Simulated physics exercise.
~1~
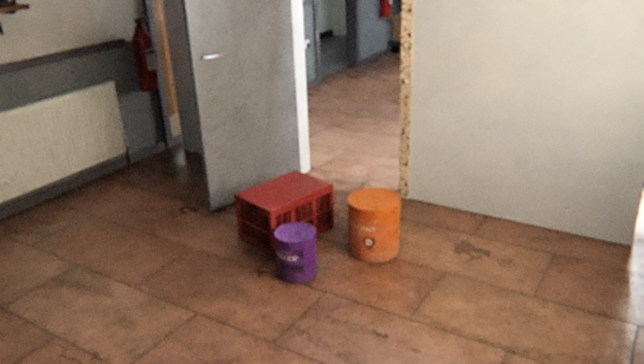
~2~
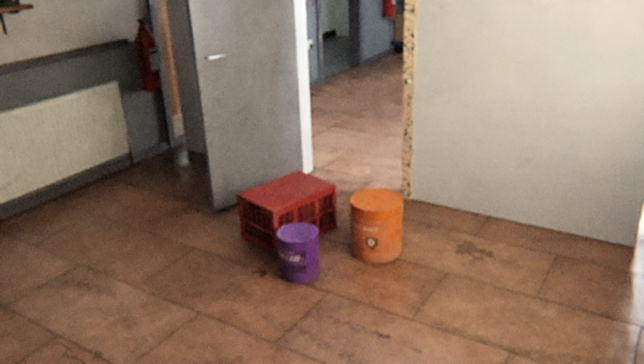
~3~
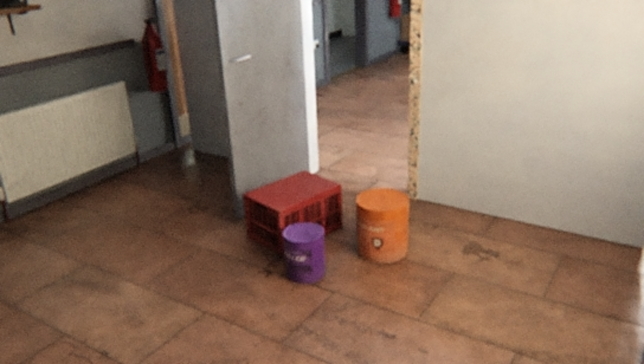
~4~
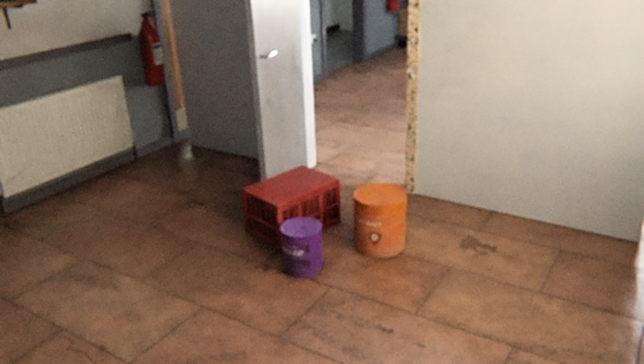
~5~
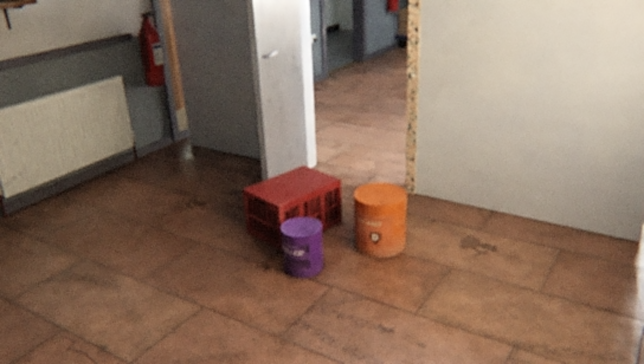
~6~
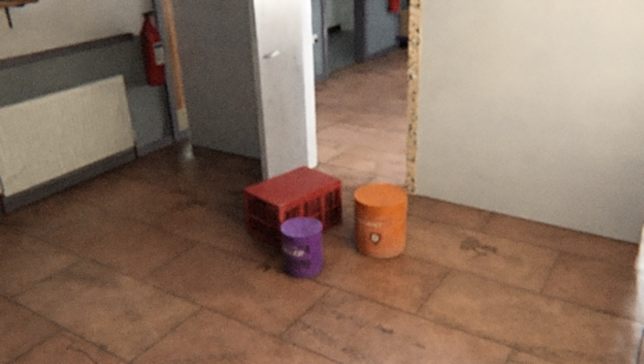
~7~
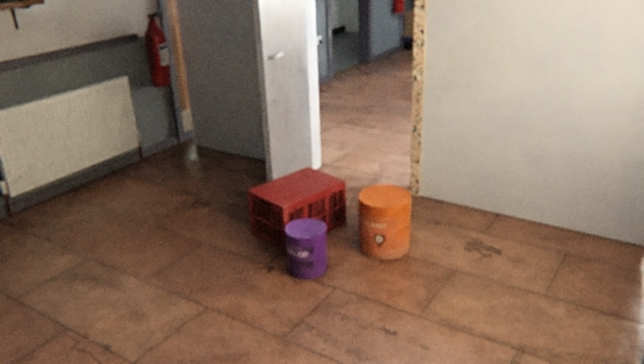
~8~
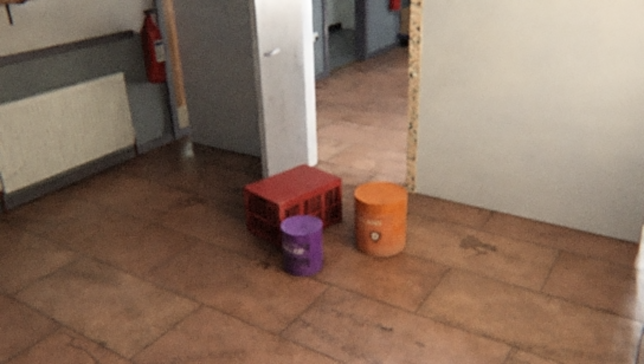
At first, a grey door stands wide open at the left side of a doorway, with a red crate, a purple pail and an orange pail grouped on the brown tiled floor. The door swings to the right, its handle edge moving toward the crate, while the view sways slightly. As it turns, more of the grey wall and the red extinguisher behind it come into view. The door then stops right by the crate, well short of closing. It stays there, still wide open, and the crate and both pails remain in place.
